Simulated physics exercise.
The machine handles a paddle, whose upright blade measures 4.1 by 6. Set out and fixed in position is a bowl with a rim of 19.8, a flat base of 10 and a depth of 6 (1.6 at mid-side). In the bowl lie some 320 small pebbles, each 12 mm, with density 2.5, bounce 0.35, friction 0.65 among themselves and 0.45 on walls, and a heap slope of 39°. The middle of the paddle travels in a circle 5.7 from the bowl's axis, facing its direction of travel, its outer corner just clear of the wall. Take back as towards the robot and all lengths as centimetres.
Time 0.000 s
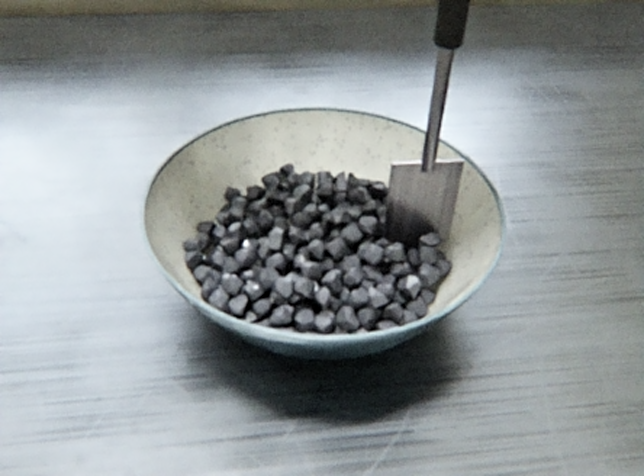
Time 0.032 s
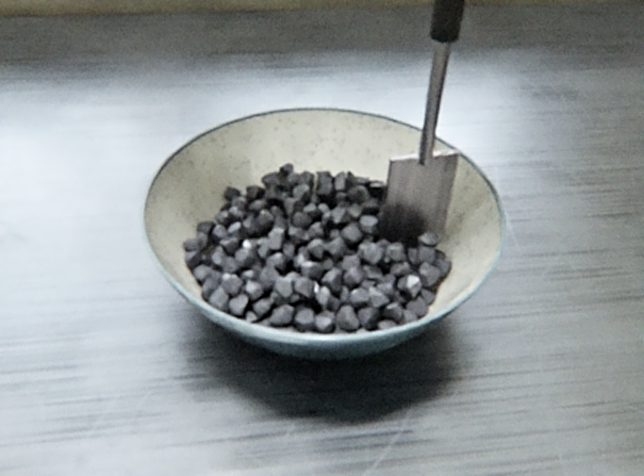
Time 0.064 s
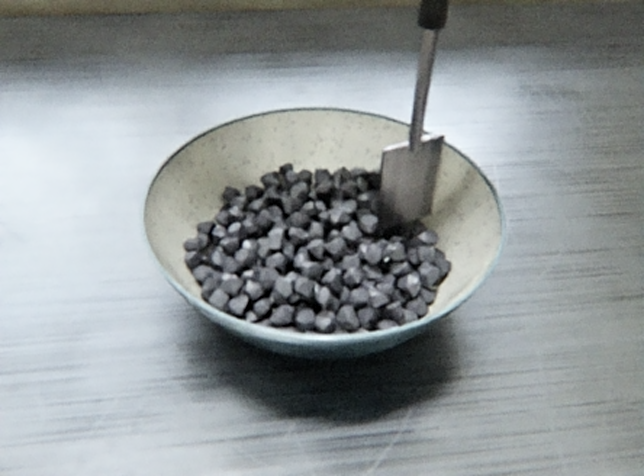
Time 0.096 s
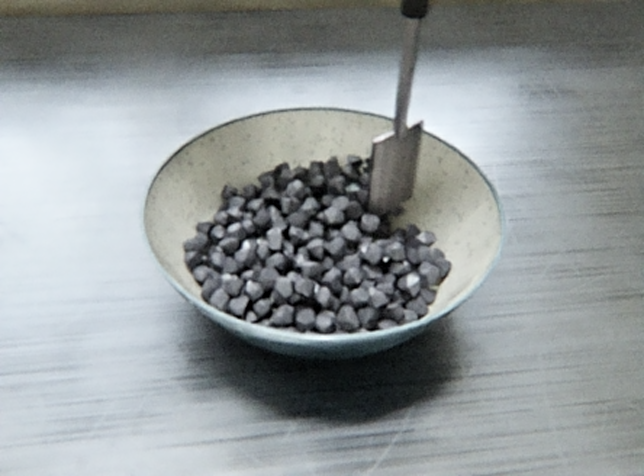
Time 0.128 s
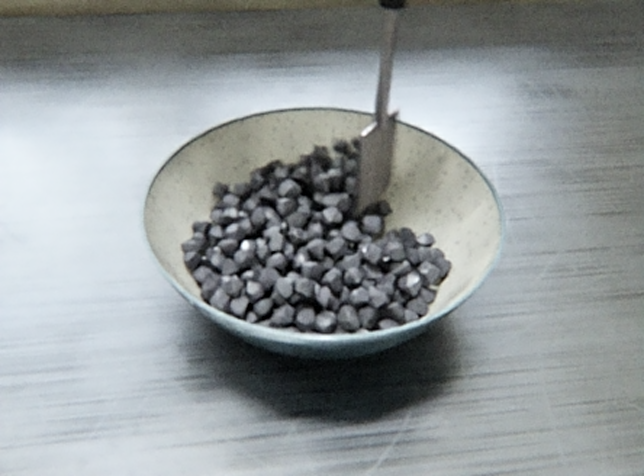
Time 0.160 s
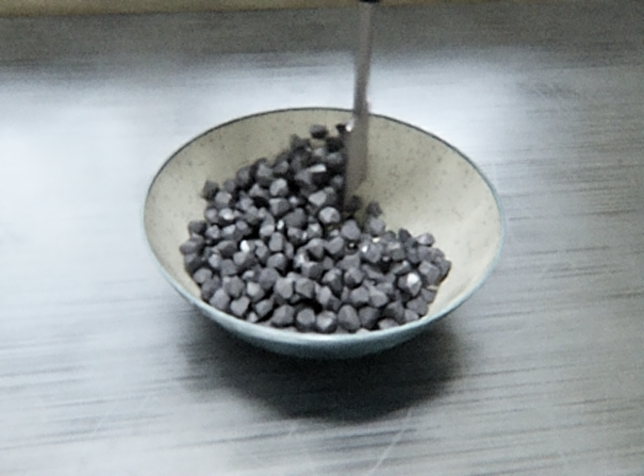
A flat metal paddle swept counterclockwise through dark pebbles in a pale speckled bowl, moving from the right side toward the back and turning edge-on as it pushed the pebbles into a higher heap there.
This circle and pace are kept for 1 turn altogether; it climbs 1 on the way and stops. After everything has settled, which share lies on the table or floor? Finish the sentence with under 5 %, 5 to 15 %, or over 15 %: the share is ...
The share is 5 to 15 %.
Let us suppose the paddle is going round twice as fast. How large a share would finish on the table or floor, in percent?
Estimated share: Near 25 %.
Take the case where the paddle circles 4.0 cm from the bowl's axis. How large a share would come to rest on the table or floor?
That would give close to 5 per cent.
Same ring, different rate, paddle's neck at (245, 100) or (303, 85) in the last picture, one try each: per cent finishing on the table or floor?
Some 25 and 20 %.
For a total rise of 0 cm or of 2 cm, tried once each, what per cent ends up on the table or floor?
Roughly 15 and 5 per cent.
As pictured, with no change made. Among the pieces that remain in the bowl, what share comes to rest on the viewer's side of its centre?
About 45 per cent.
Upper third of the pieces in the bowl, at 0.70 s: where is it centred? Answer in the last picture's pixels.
Centre estimate: (407, 273).
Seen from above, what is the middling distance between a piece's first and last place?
About 5 centimetres.
By 0.43 s, 177° round, highest piece 8 above the table; 318 in the bowl, 1 on the table or floor, 6 in flight or on the tool.
By 0.70 s, 293° round, highest piece 8 above the table; 304 in the bowl, 17 on the table or floor, 4 in flight or on the tool.
By 1.03 s, 0° round, highest piece 7 above the table; 297 in the bowl, 28 on the table or floor.
By 1.73 s, 0° round, highest piece 7 above the table; 297 in the bowl, 28 on the table or floor.
Final count, 297 in the bowl, 28 on the table or floor. That is 9 % on the table or floor.
